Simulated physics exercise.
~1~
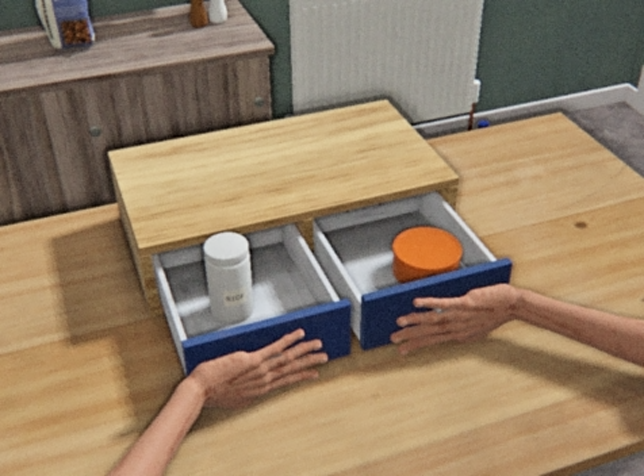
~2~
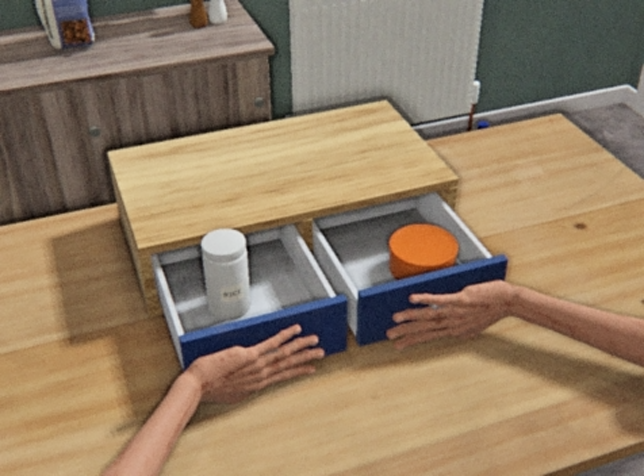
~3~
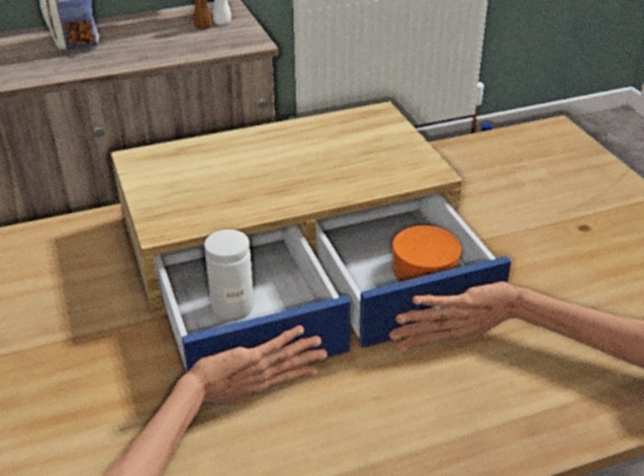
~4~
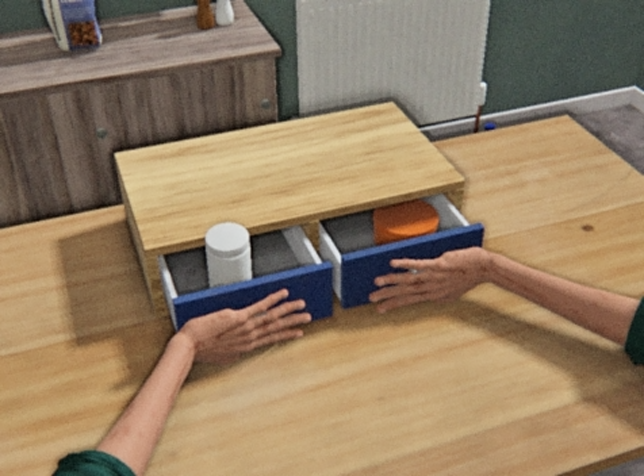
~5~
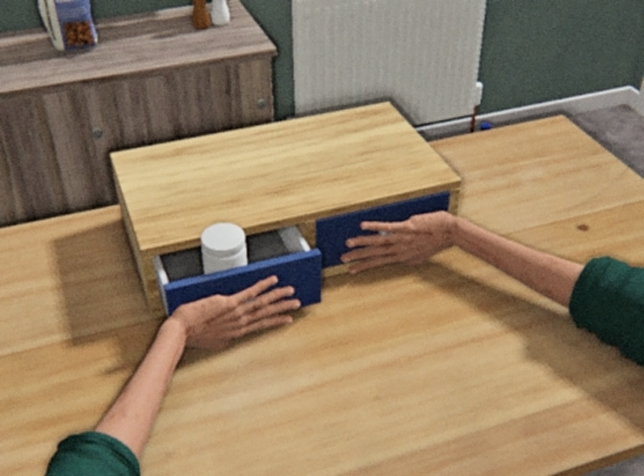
Two open blue-fronted drawers, one holding a white jar and the other an orange tub, are pushed by a pair of hands towards a wooden chest on a table; the right drawer shuts flush, while the left stays ajar with the upright jar still showing.
